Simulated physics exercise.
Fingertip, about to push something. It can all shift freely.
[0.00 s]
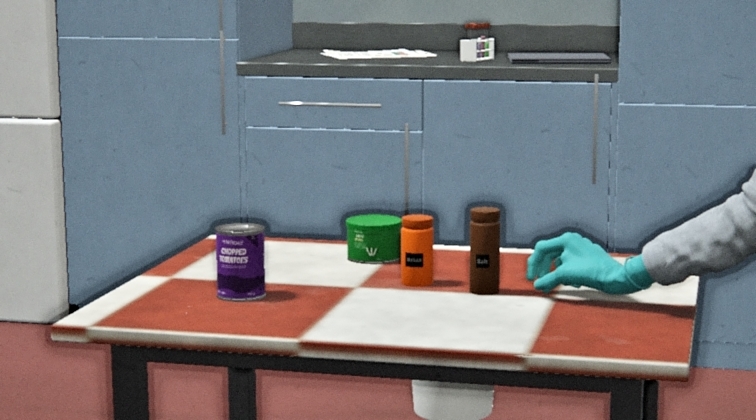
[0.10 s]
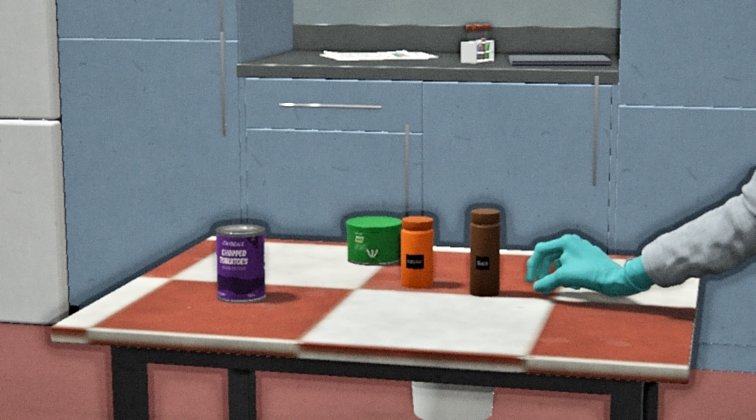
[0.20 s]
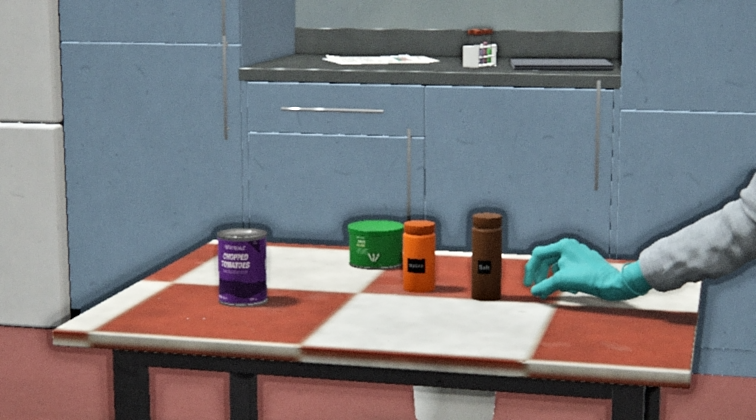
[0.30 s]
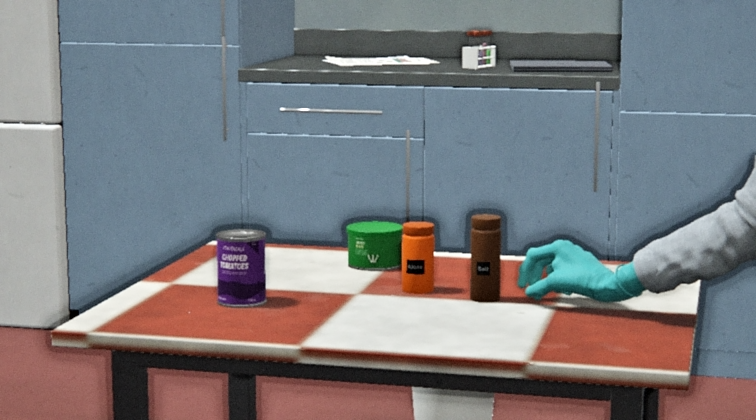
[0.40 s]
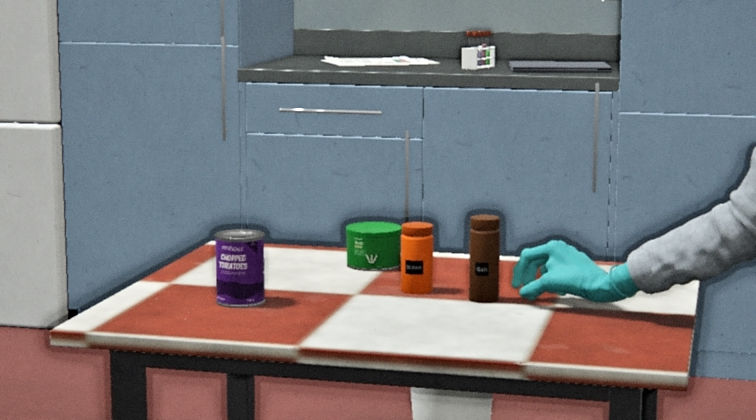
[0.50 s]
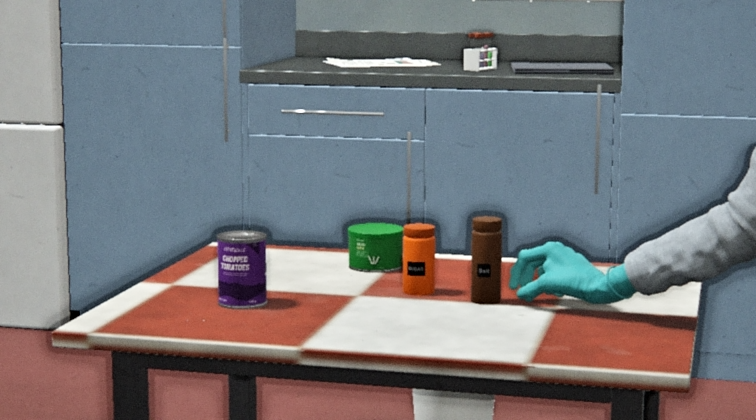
A teal-gloved hand moves slightly left toward a brown shaker on a checkered table.
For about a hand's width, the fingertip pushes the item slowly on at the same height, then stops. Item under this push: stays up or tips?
It is not bowled over.
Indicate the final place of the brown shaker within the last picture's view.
End position, last frame: About (408, 258).
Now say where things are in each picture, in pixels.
The first frame shows brown shaker (485, 251).
The second frame shows brown shaker (485, 253).
The third frame shows brown shaker (487, 257).
The fourth frame shows brown shaker (486, 258).
The fifth frame shows brown shaker (485, 259).
The sixth frame shows brown shaker (487, 260).
By 1.30 s, brown shaker moved about its own width near (461, 259).
By 2.00 s, brown shaker moved well along near (429, 258).
When it is over (3.0 s), moved from the start, brown shaker. End places, in pixels of the last picture, brown shaker near (408, 258).
